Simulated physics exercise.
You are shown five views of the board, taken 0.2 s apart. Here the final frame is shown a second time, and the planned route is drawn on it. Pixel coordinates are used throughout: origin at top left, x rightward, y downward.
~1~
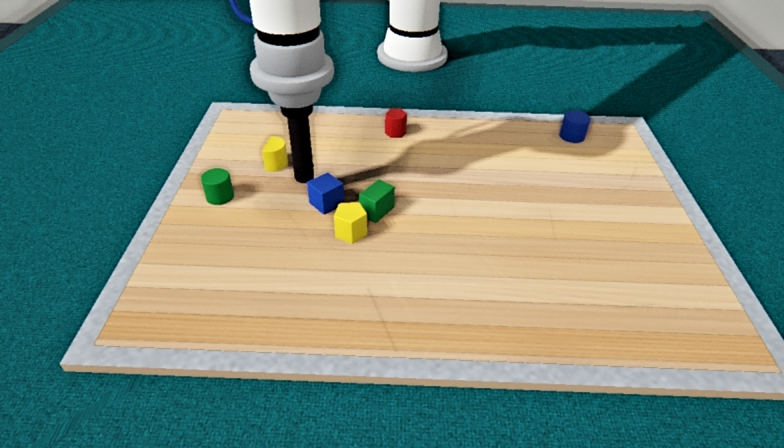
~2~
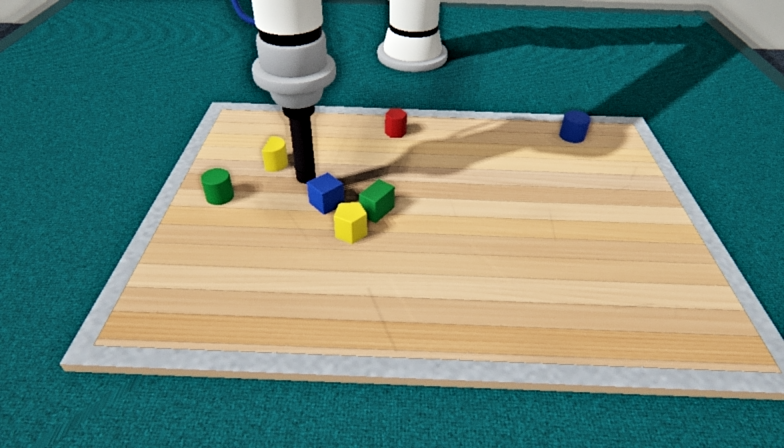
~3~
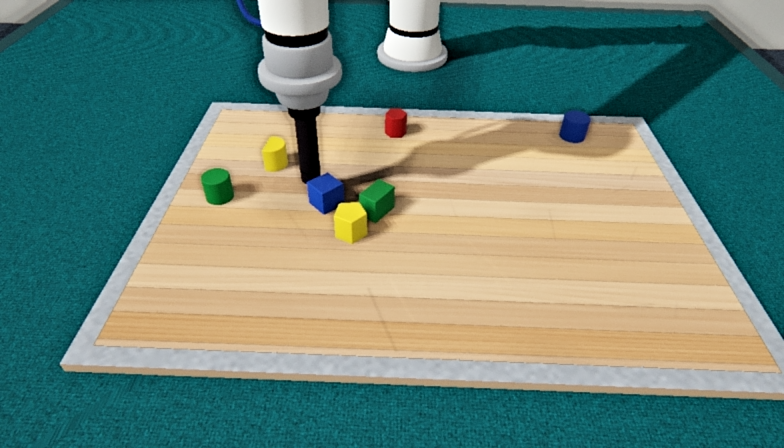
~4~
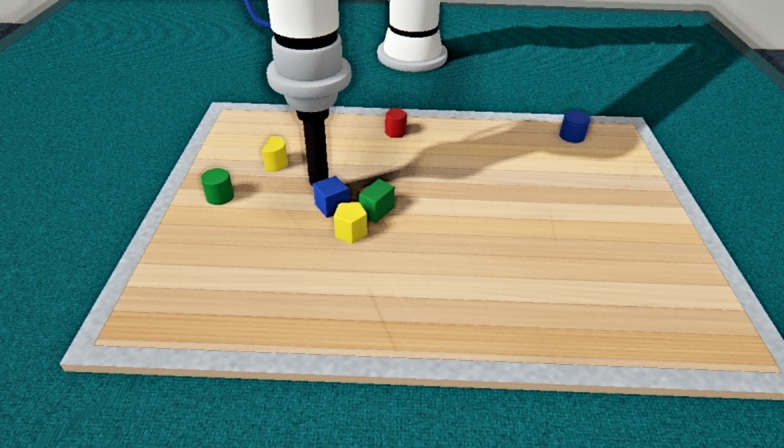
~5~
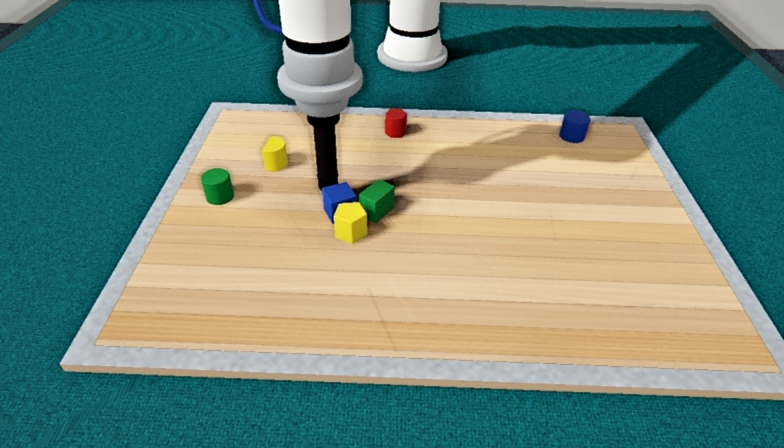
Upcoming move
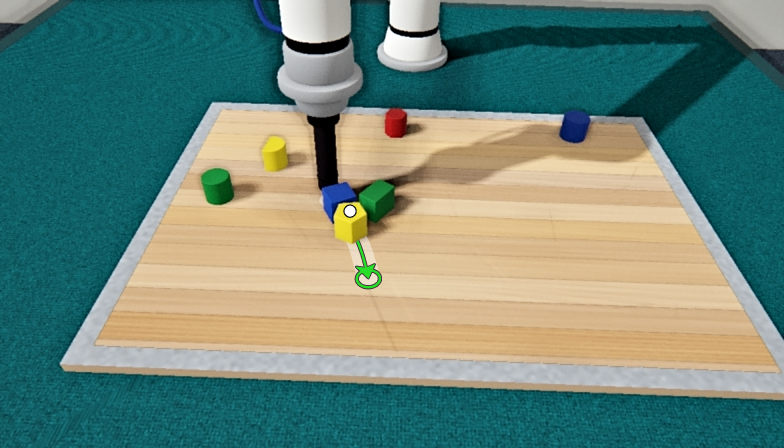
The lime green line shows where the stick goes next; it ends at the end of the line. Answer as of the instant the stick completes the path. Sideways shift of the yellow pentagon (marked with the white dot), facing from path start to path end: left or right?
Answer: Leftward.
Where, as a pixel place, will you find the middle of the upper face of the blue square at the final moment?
At roughly (388, 271).
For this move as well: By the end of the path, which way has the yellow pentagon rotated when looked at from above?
Spin direction: Counter-clockwise.
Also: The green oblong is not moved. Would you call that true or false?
That statement is accurate.
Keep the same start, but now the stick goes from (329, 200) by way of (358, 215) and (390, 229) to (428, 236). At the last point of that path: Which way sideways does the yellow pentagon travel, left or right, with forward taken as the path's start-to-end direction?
It is pushed towards the right-hand side.
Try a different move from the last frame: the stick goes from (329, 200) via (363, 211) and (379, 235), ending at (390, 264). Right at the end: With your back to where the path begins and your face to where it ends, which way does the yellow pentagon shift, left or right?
It is pushed towards the right-hand side.
The drawn path runs from (329, 200) by way of (354, 234) to (368, 278); the dot is on the yellow pentagon.
What follows on the original path. One third of the way, stick (346, 209); blue square (357, 215); yellow pentagon (366, 234).
Two thirds of the way, stick (360, 236); blue square (373, 242); yellow pentagon (388, 262), turned 20° anticlockwise.
At the end, stick (368, 266); blue square (388, 271), turned 25° anticlockwise; yellow pentagon (413, 287), turned 40° anticlockwise; green oblong not moved.
